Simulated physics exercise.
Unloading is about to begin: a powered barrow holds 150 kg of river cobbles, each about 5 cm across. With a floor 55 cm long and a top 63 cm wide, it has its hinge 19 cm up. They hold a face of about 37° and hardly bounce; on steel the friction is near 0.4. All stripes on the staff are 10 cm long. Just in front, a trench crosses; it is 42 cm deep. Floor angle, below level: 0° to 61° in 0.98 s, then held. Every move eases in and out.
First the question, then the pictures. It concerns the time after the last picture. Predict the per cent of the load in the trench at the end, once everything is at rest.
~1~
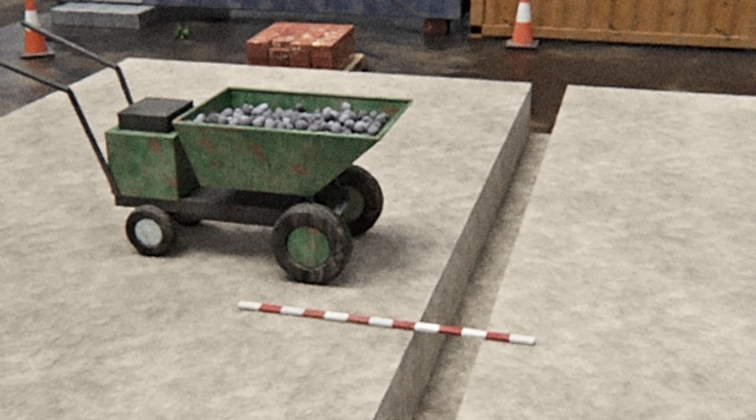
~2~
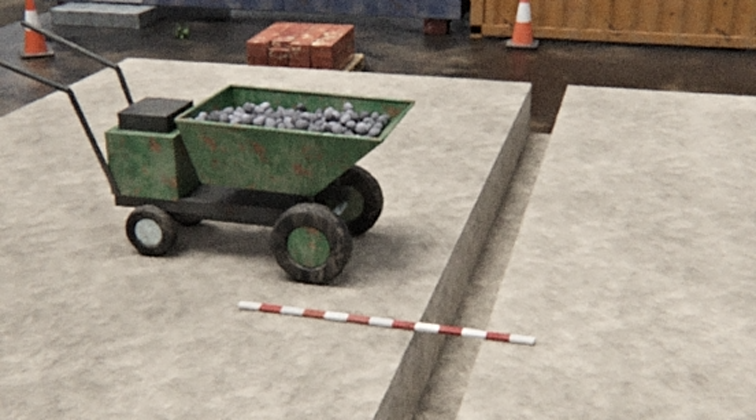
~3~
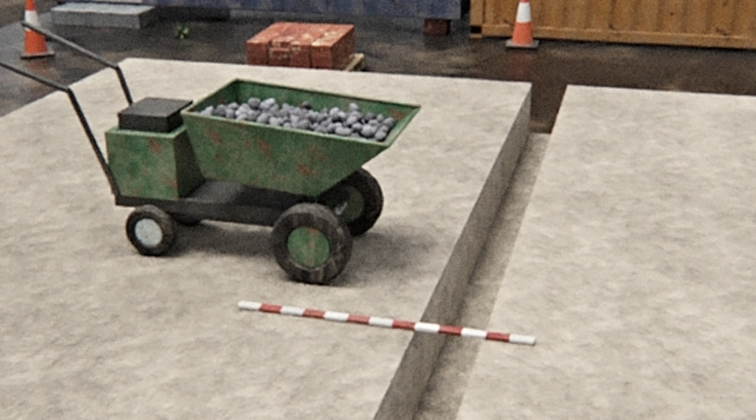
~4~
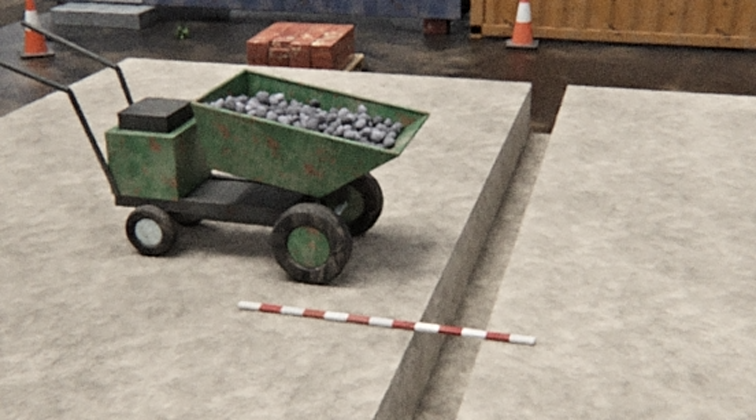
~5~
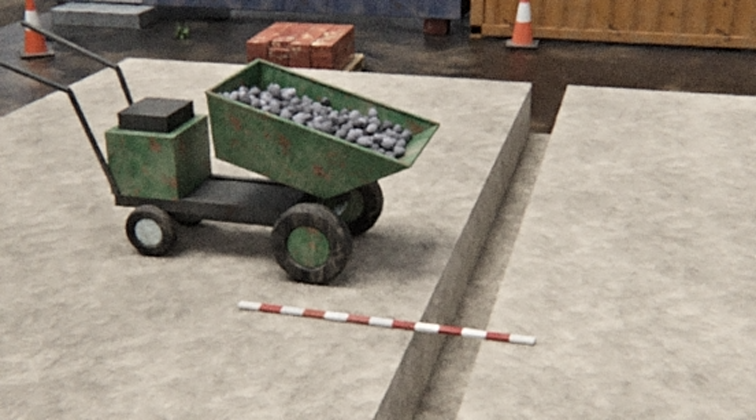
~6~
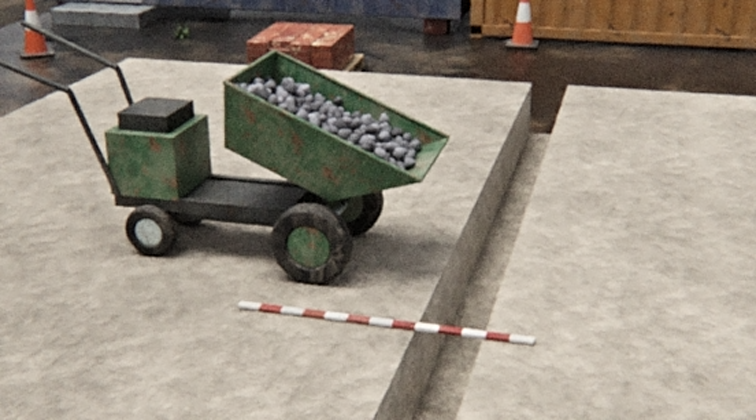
Near 70 per cent.
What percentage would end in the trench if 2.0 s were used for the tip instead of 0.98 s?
It would be near 80 per cent.
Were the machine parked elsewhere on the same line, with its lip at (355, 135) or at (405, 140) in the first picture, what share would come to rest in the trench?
Result: Close to 90 then close to 45 per cent.
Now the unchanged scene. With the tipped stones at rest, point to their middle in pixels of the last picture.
Their centre sits close to (488, 323).
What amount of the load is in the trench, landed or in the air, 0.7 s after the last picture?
Roughly 15% by that time.
Then, 0.3 s after the last picture the floor is at 52°, 100 % in the tray; the foremost stones are at (443, 216).
Then, 0.7 s after the last picture the floor is at 61°, 80 % in the tray, 17 % in the trench, 3 % past the trench; the foremost stones are at (519, 275).
Then, 1.0 s after the last picture the floor is at 61°, 36 % in the tray, 37 % in the trench, 27 % past the trench; the foremost stones are at (626, 286).
Then, 3.0 s after the last picture the floor is at 61°, 0 % in the tray, 70 % in the trench, 30 % past the trench; the foremost stones are at (717, 299).
